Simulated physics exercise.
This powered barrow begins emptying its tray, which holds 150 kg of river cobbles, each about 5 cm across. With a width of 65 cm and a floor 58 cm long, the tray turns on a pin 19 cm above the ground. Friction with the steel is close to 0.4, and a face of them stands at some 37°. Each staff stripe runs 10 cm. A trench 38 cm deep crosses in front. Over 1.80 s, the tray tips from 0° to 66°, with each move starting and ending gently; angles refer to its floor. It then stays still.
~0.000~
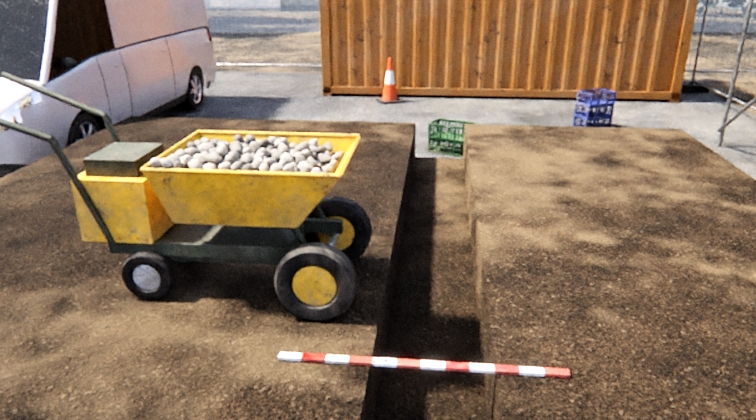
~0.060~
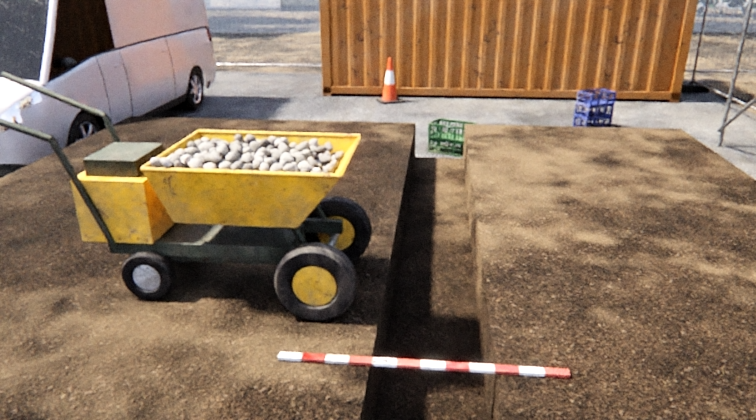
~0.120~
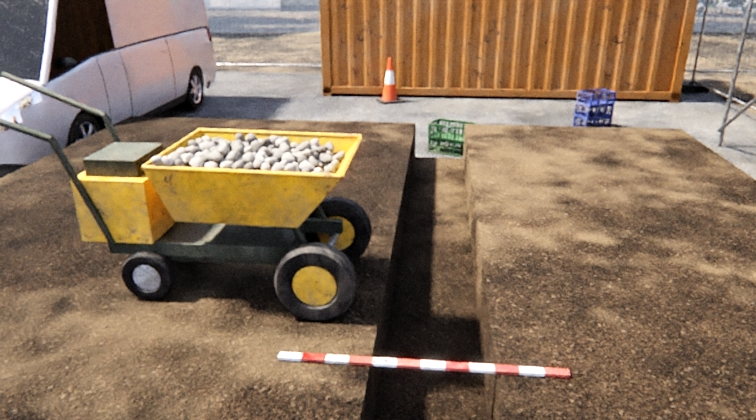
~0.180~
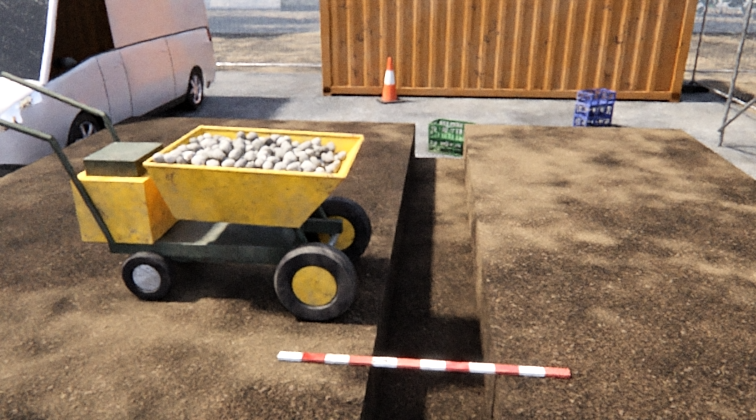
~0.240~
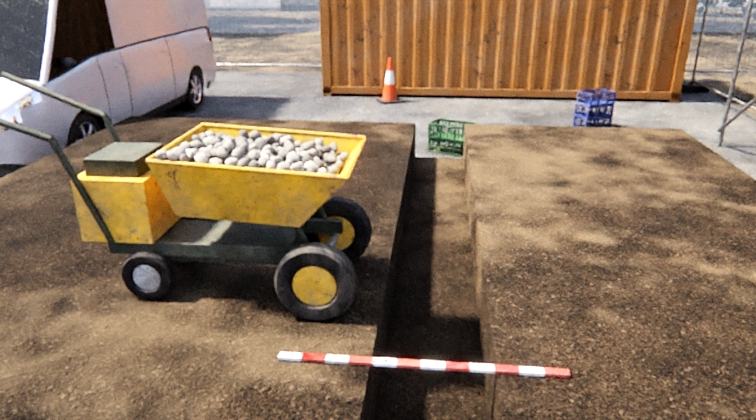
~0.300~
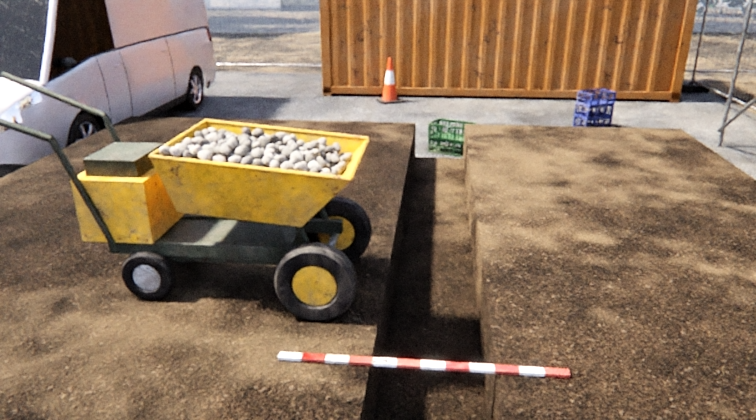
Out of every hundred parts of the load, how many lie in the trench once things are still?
Around 77 out of 100.
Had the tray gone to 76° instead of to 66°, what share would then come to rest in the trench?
Then about 70 per cent.
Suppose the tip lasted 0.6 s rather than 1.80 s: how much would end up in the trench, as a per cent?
In that case some 45 per cent.
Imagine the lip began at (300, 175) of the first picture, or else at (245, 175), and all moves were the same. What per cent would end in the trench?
Near 100 per cent from the first place, 90 from the second.
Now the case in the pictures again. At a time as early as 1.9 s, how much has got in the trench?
Roughly 35 percent of the load.
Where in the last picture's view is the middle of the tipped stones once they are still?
Their middle is at about (461, 343).
After 1.4 s the floor is at 56°; 99 % in the tray, 1 % in the trench; the foremost stones are at (446, 235).
After 1.9 s the floor is at 66°; 53 % in the tray, 34 % in the trench, 14 % past the trench; the foremost stones are at (567, 296).
After 2.2 s the floor is at 66°; 28 % in the tray, 49 % in the trench, 23 % past the trench; the foremost stones are at (641, 297).
After 4.2 s the floor is at 66°; 0 % in the tray, 77 % in the trench, 23 % past the trench; the foremost stones are at (686, 304).
